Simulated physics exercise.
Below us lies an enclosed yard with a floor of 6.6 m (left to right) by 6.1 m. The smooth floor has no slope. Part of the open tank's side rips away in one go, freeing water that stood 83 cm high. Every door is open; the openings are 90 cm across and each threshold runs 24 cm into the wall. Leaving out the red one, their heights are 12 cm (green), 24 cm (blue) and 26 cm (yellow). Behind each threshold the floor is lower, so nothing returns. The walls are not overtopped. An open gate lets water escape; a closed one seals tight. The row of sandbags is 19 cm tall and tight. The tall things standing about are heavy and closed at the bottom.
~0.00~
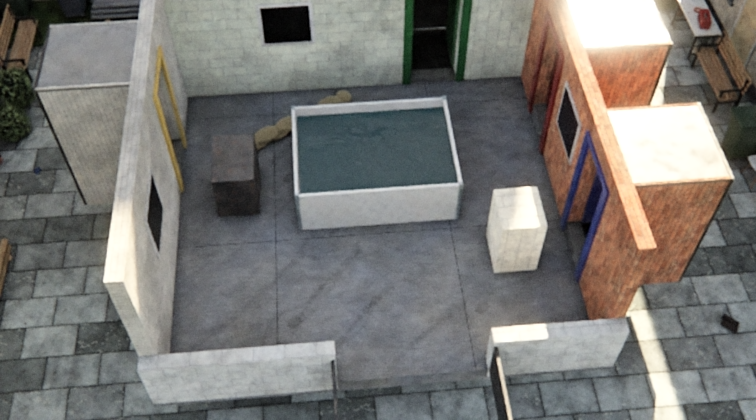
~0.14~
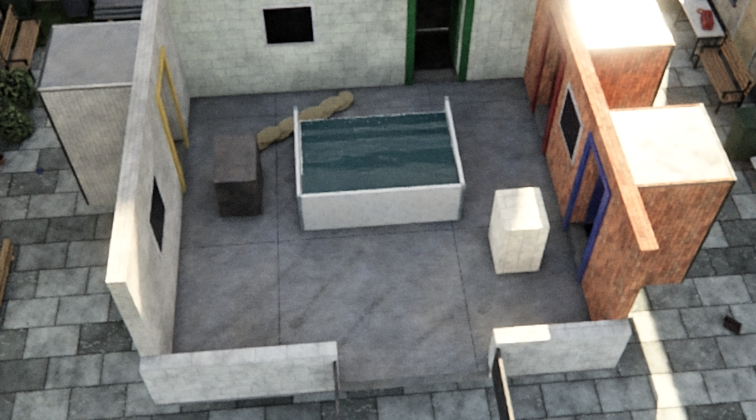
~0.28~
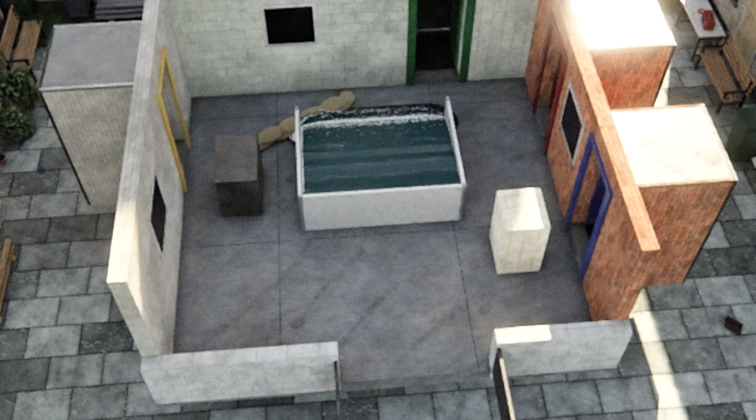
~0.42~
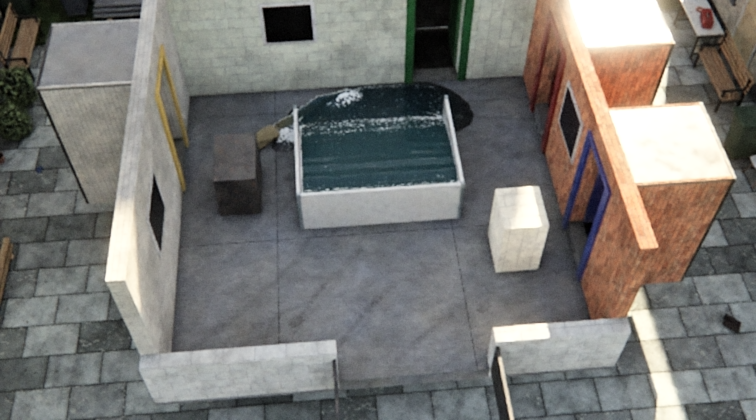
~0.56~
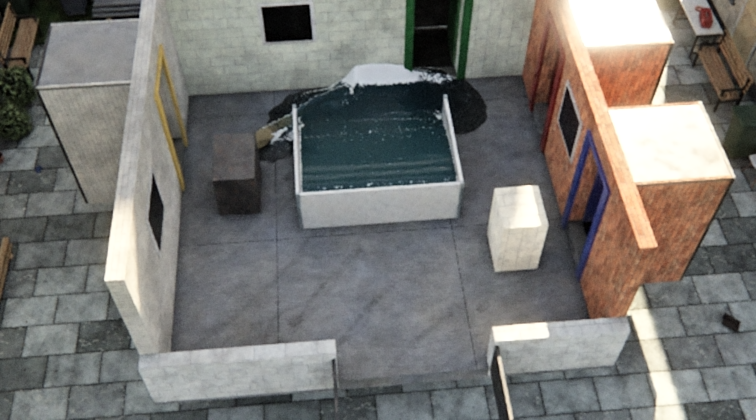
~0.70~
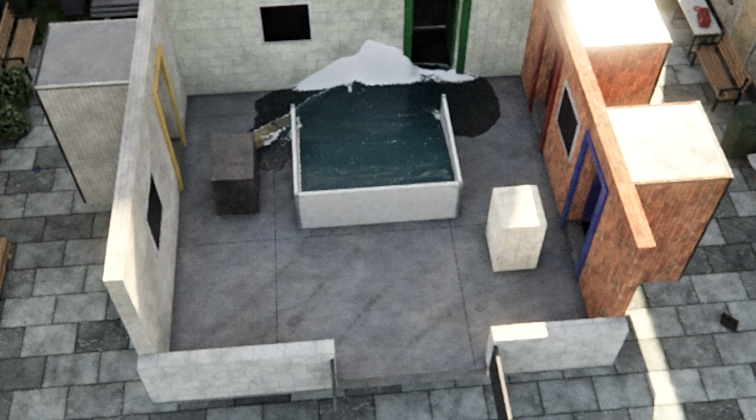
Water surges out the far side of the open tank and spreads across the floor behind.
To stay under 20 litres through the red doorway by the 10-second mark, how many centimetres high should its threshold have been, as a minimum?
About 23 cm.
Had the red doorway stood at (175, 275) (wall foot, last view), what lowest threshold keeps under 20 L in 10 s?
Roughly 8.0 cm.
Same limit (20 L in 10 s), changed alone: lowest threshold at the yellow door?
Roughly 14.0 cm at yellow.
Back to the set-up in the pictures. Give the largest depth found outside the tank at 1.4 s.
About 66 cm.
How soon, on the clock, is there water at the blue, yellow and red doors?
Arrival: Blue 2.6 s, yellow 1.4 s, red 1.8 s.
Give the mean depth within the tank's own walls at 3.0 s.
Some 23 cm.
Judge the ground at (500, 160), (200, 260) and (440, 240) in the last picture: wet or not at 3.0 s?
In that order: Under water, under water, not reached.
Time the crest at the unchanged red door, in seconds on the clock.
At about 2.8 s.
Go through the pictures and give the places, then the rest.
In the first frame, the open tank at (374, 148) is whole and still, 83 cm deep; the red door at (544, 92) is dry.
In the second frame, water pours out on the far side and has run 0.3 m, to a hidden place; about 7 cm deep outside, 83 cm at the back.
In the third frame, the front is at a hidden place, 0.7 m from the gap on the far side; 2.0 m2 of floor is wet, 82 cm left at the back.
In the fourth frame, the gap is on the far side, the front 1.4 m out at (359, 86); the back of the open tank holds 75 cm.
In the fifth frame, the gap is on the far side, the front 1.6 m out at (411, 70); the back of the open tank holds 70 cm.
In the sixth frame, water pours out on the far side and has run 1.7 m, to (480, 78); about 16 cm deep outside, 70 cm at the back; the red door at (544, 90), 3.2 m from the gap, is still 1.1 m from the nearest water.
After 1.4 s water covers 25 % of the floor, deepest (66 cm) near (363, 90); it has not reached the red door.
After 3.0 s water covers 55 % of the floor, deepest (40 cm) near (518, 86); 29 cm at the red door, 6 litres in over its 25 cm threshold.
After 10.0 s water covers 95 % of the floor, deepest (16 cm) near (242, 231); 9 cm at the red door, 12 litres in over its 25 cm threshold.
At the red door as built, the water arrived by 1.8 s and peaked near 29 cm at 2.8 s.
Run again over the same 10 s with other heights there, 35 litres in over 19.5 cm, 10 litres over 26 cm. The limit of 20 litres is kept from about 23 cm up.
